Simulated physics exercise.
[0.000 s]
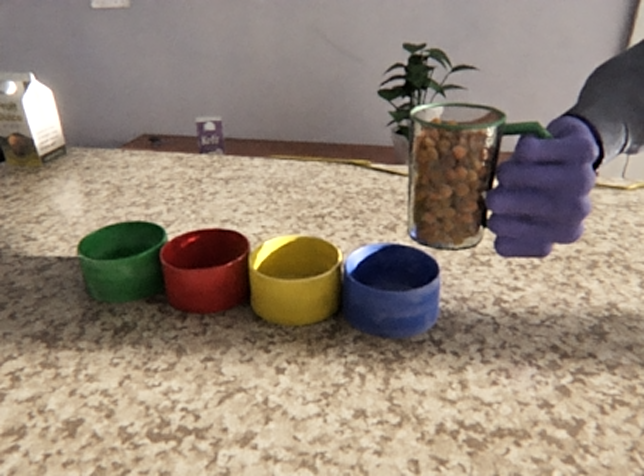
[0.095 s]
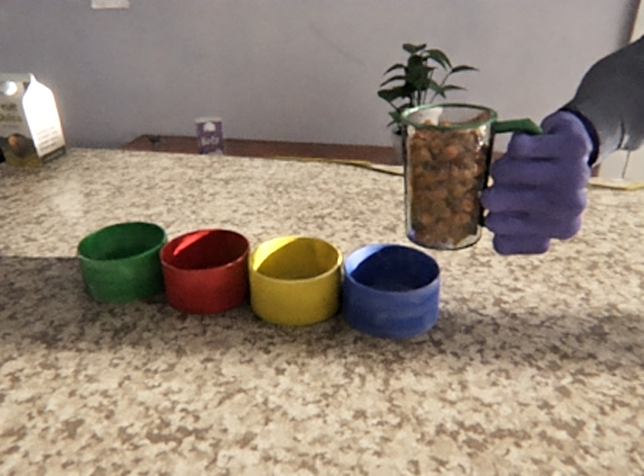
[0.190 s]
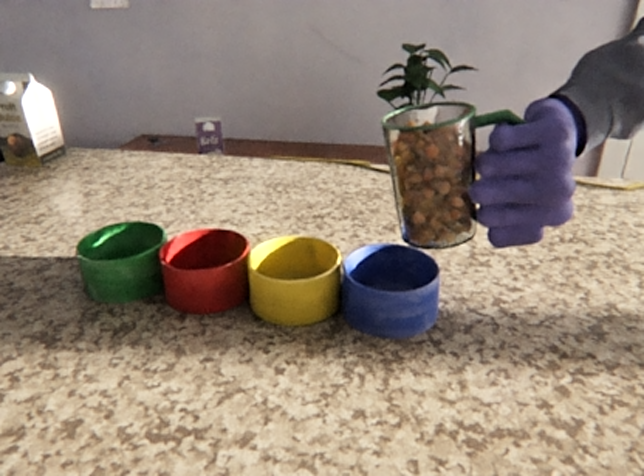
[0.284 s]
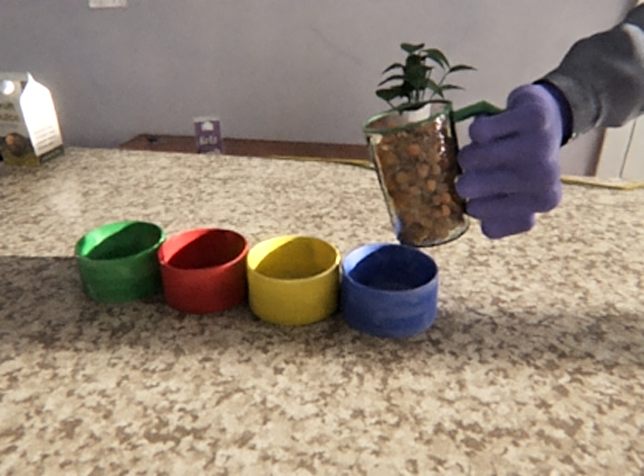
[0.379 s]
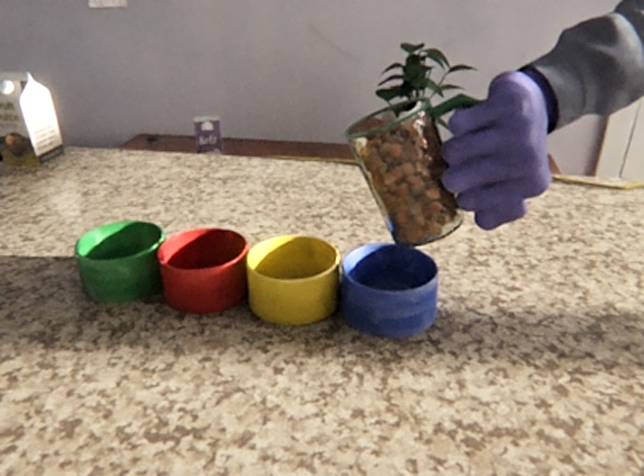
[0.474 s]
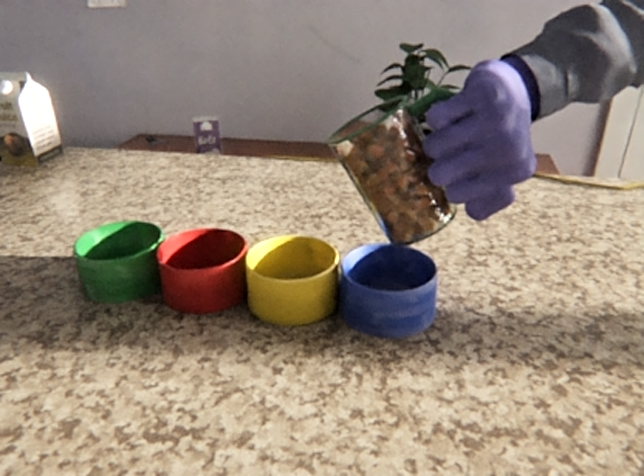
A purple-gloved hand holding a clear measuring cup full of small brown pieces moved a little to the left above a blue dish, steadily tilting the cup leftward, beside yellow, red and green dishes.
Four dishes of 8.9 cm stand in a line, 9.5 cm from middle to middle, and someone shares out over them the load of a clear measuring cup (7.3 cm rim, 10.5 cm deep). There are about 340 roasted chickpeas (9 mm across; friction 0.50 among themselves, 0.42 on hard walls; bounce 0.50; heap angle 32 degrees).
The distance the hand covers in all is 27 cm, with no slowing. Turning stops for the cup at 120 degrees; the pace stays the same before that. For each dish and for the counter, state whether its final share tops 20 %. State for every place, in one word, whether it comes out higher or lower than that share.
Red: Higher, blue: Lower, green: Lower, yellow: Lower, counter: Lower.
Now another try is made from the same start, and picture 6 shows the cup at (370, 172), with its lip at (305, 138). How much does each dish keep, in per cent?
It'd finish with red at 0, blue at 0, green at 100 and yellow at 0.
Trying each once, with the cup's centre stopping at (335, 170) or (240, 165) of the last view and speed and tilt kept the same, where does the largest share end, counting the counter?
I'd bet on yellow for the first try and red for the second.
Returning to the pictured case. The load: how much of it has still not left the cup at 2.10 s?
5 per cent.
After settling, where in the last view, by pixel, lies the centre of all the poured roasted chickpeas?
Approximately (192, 269) in the last picture.
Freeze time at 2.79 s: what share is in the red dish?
I'd say around 75 per cent.
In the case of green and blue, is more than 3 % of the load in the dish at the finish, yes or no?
For green, it does; for blue, it does not.
After 1.45 s, tilt 100 degrees; cup holds 100 %.
After 2.10 s, tilt 120 degrees; cup holds 5 %, red 80 %, green 5 %.
After 2.79 s, tilt 120 degrees; cup holds 0 %, red 75 %, green 10 %.
By 3.1 s all is still; red 75 %, blue 0 %, green 10 %, yellow 0 %, counter 10 %.
